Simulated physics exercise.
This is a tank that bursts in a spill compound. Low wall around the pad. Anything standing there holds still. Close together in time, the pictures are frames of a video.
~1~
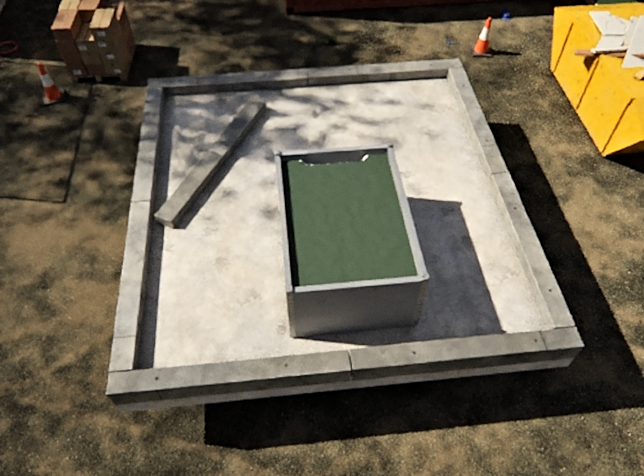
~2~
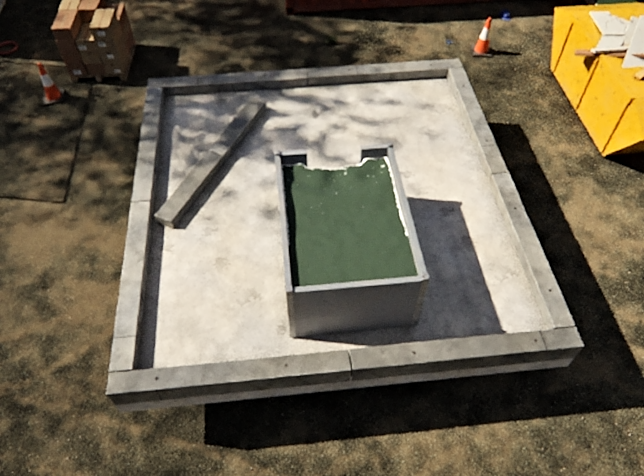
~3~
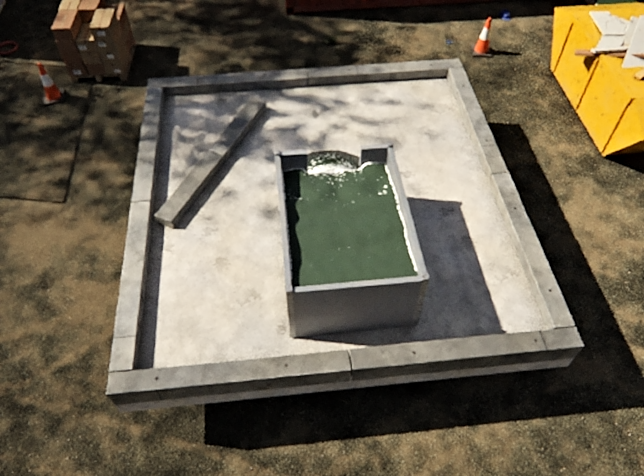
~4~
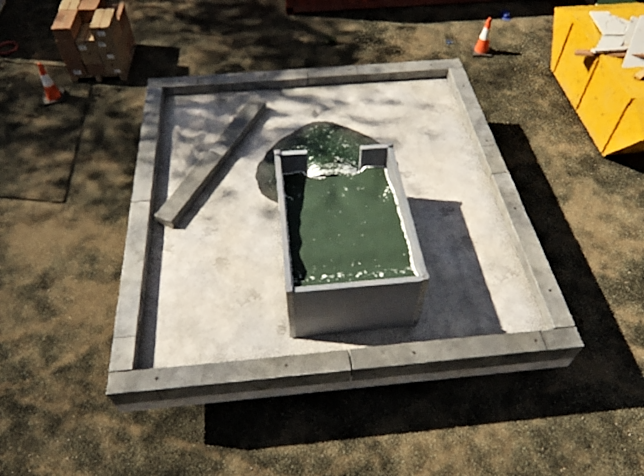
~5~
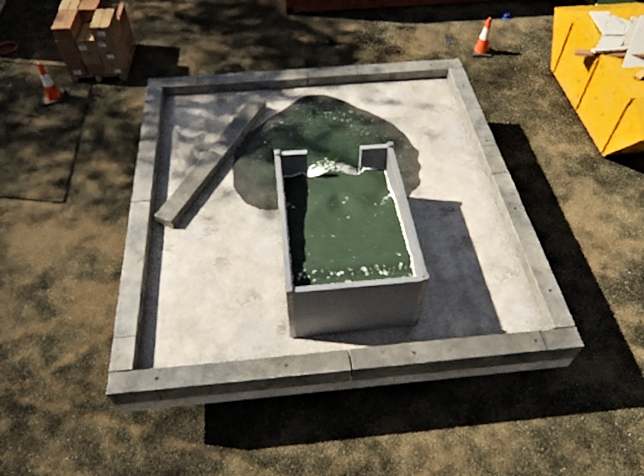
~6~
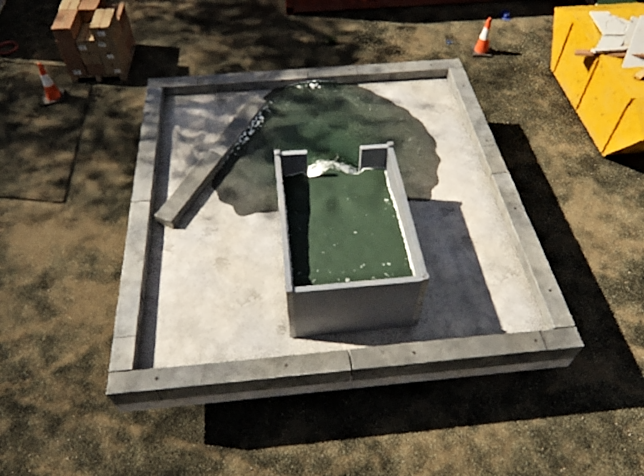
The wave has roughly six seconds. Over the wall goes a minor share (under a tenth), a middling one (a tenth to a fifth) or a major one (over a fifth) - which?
Pretty clearly, it's a moderate loss, a tenth up to a fifth.
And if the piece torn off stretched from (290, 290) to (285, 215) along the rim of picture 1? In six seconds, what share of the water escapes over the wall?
My estimate is 38 percent.
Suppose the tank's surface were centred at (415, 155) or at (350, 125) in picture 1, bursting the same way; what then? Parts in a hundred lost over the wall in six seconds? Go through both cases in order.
26 and 32 per cent.
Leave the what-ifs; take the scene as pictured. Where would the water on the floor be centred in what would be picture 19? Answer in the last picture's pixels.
About (334, 186) in the last view.
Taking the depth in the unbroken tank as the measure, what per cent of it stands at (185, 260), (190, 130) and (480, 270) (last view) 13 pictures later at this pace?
Respectively 2, 6 and 0 per cent.
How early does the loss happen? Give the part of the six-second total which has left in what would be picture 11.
Roughly 5 percent of it.
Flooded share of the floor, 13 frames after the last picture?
Estimated share: Around 55 %.
A moment on, water covers 35 % of the floor; the low wall has let 0 % over.
Next, water covers 40 % of the floor; the low wall has let 1 % over.
Then, water covers 50 % of the floor; the low wall has let 9 % over.
Later, water covers 65 % of the floor; the low wall has let 14 % over.
In the end, water covers 80 % of the floor; the low wall has let 14 % over.
